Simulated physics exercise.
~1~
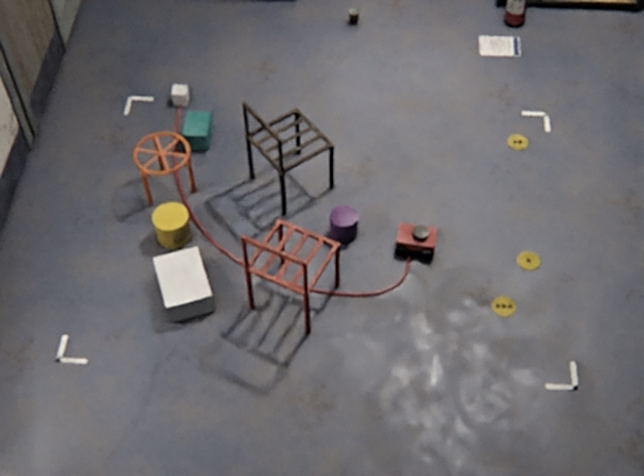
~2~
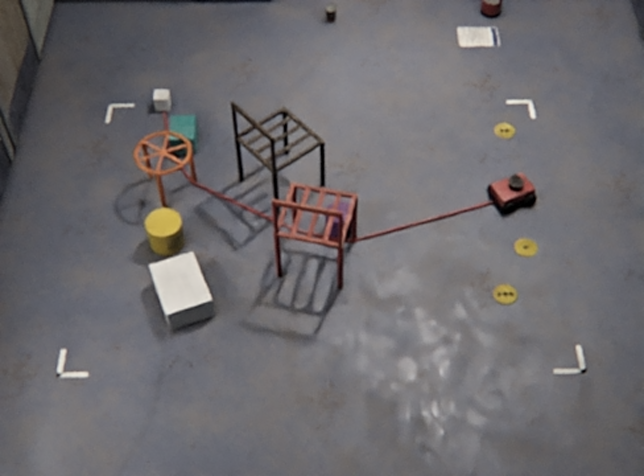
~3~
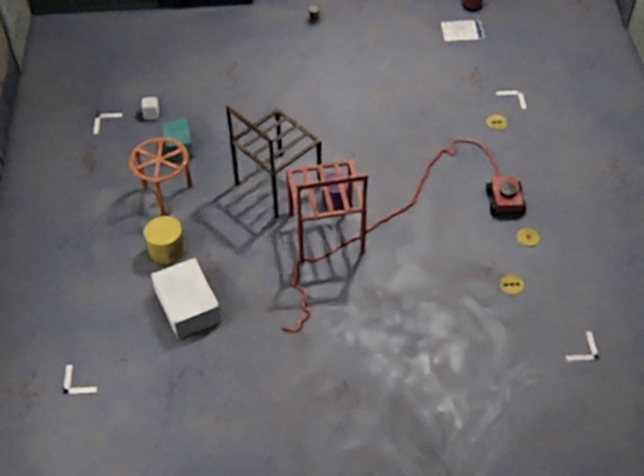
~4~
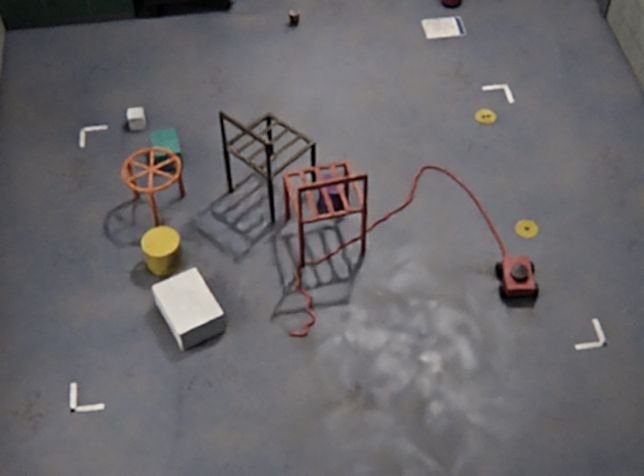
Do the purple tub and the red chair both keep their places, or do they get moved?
They both get moved. The purple tub is shifted, and the red chair is dragged from where it stood, so the tub ends up beneath it.
